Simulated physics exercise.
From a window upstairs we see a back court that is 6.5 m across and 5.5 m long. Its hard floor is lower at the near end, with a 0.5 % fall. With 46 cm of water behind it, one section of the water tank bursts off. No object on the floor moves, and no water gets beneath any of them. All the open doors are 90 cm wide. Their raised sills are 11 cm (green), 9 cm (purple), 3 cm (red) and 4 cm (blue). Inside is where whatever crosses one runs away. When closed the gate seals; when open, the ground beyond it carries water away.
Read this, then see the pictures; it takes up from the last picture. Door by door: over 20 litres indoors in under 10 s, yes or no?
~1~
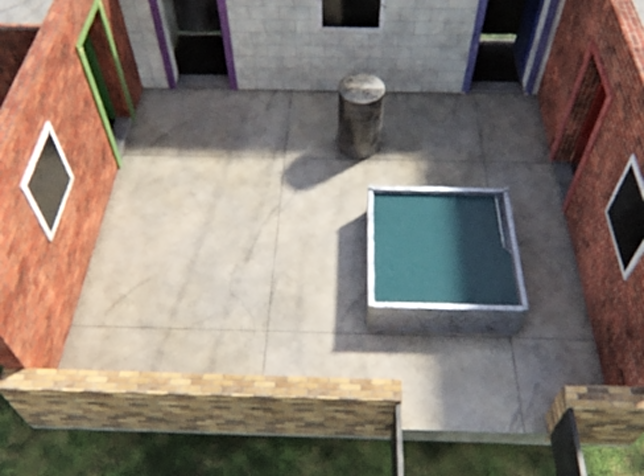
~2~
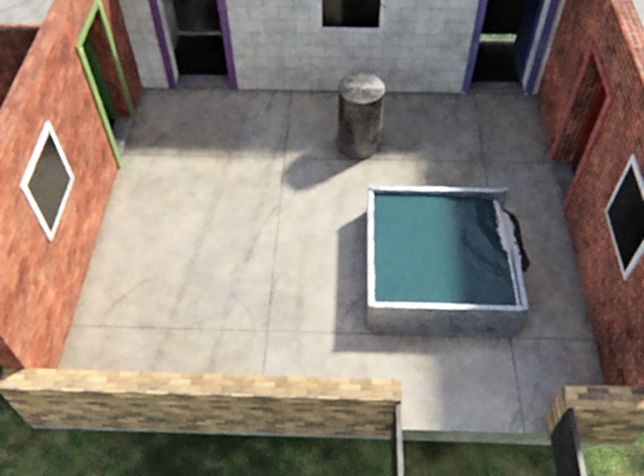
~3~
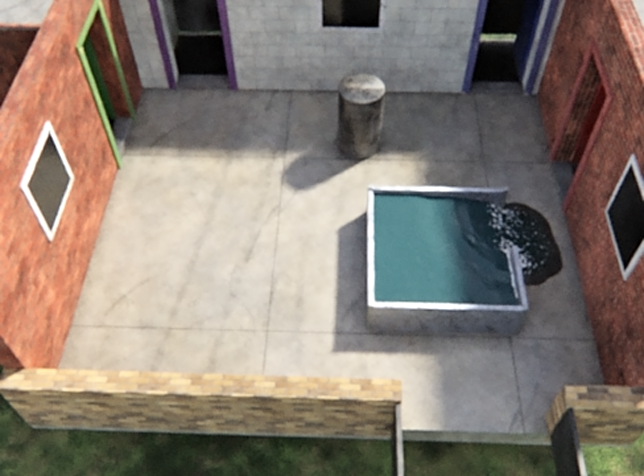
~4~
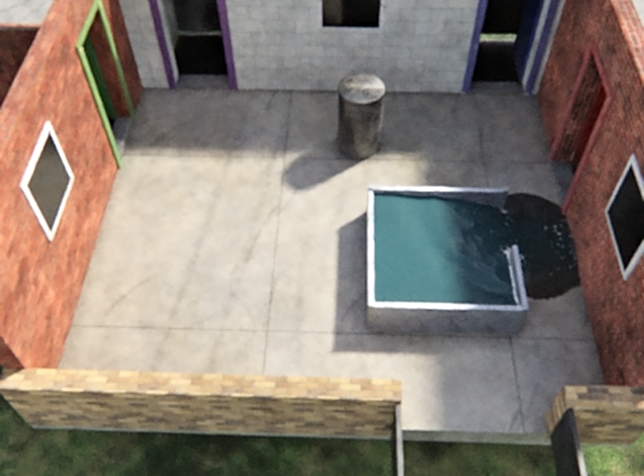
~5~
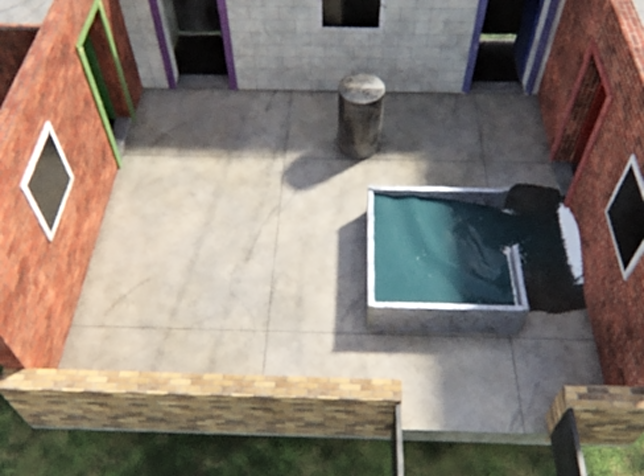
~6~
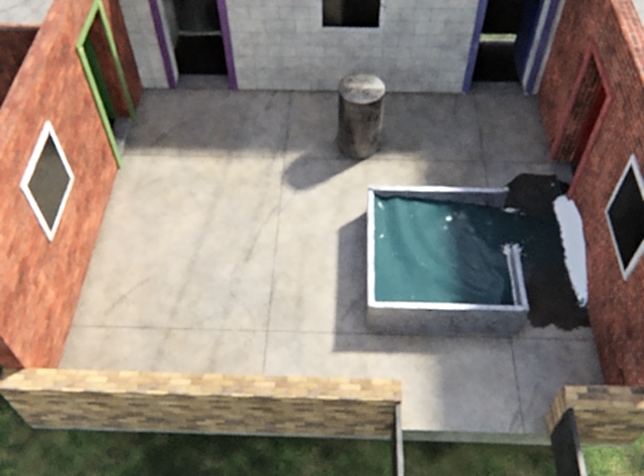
Green door: No, purple door: No, red door: Yes, blue door: Yes.
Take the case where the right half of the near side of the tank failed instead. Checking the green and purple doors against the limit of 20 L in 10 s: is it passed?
For green, too little; for purple, too little.
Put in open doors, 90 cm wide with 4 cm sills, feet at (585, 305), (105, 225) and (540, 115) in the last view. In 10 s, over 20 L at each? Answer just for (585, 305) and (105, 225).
In turn: Past it, below.
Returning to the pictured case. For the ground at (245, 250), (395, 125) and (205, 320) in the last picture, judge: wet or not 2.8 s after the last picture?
First spot not yet wet, second not yet wet, third not yet wet.
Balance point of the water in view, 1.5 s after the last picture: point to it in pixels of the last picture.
Around (478, 256) in the last picture.
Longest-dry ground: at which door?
Door: Green.
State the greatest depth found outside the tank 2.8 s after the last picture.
It gets to some 20 cm.
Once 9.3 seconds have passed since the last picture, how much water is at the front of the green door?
It's about 2.5 cm.
Then, 0.7 s after the last picture water covers 10 % of the floor and is deepest (34 cm) near (557, 239); green door not reached, purple door not reached, red door 14 cm at the sill, 15 L in, blue door not reached.
Then, 1.5 s after the last picture water covers 20 % of the floor and is deepest (29 cm) near (557, 239); green door not reached, purple door not reached, red door 12 cm at the sill, 59 L in, blue door 9 cm at the sill, 5 L in.
Then, 2.8 s after the last picture water covers 25 % of the floor and is deepest (20 cm) near (557, 239); green door not reached, purple door not reached, red door 9 cm at the sill, 103 L in, blue door 13 cm at the sill, 69 L in.
Then, 5.3 s after the last picture water covers 45 % of the floor and is deepest (12 cm) near (557, 239); green door not reached, purple door not reached, red door 6 cm at the sill, 146 L in, blue door 9 cm at the sill, 135 L in.
Then, 9.3 s after the last picture water covers 60 % of the floor and is deepest (8 cm) near (560, 250); green door 3 cm at the sill, 0 L in, purple door 1 cm at the sill, 0 L in, red door 4 cm at the sill, 167 L in, blue door 5 cm at the sill, 162 L in.
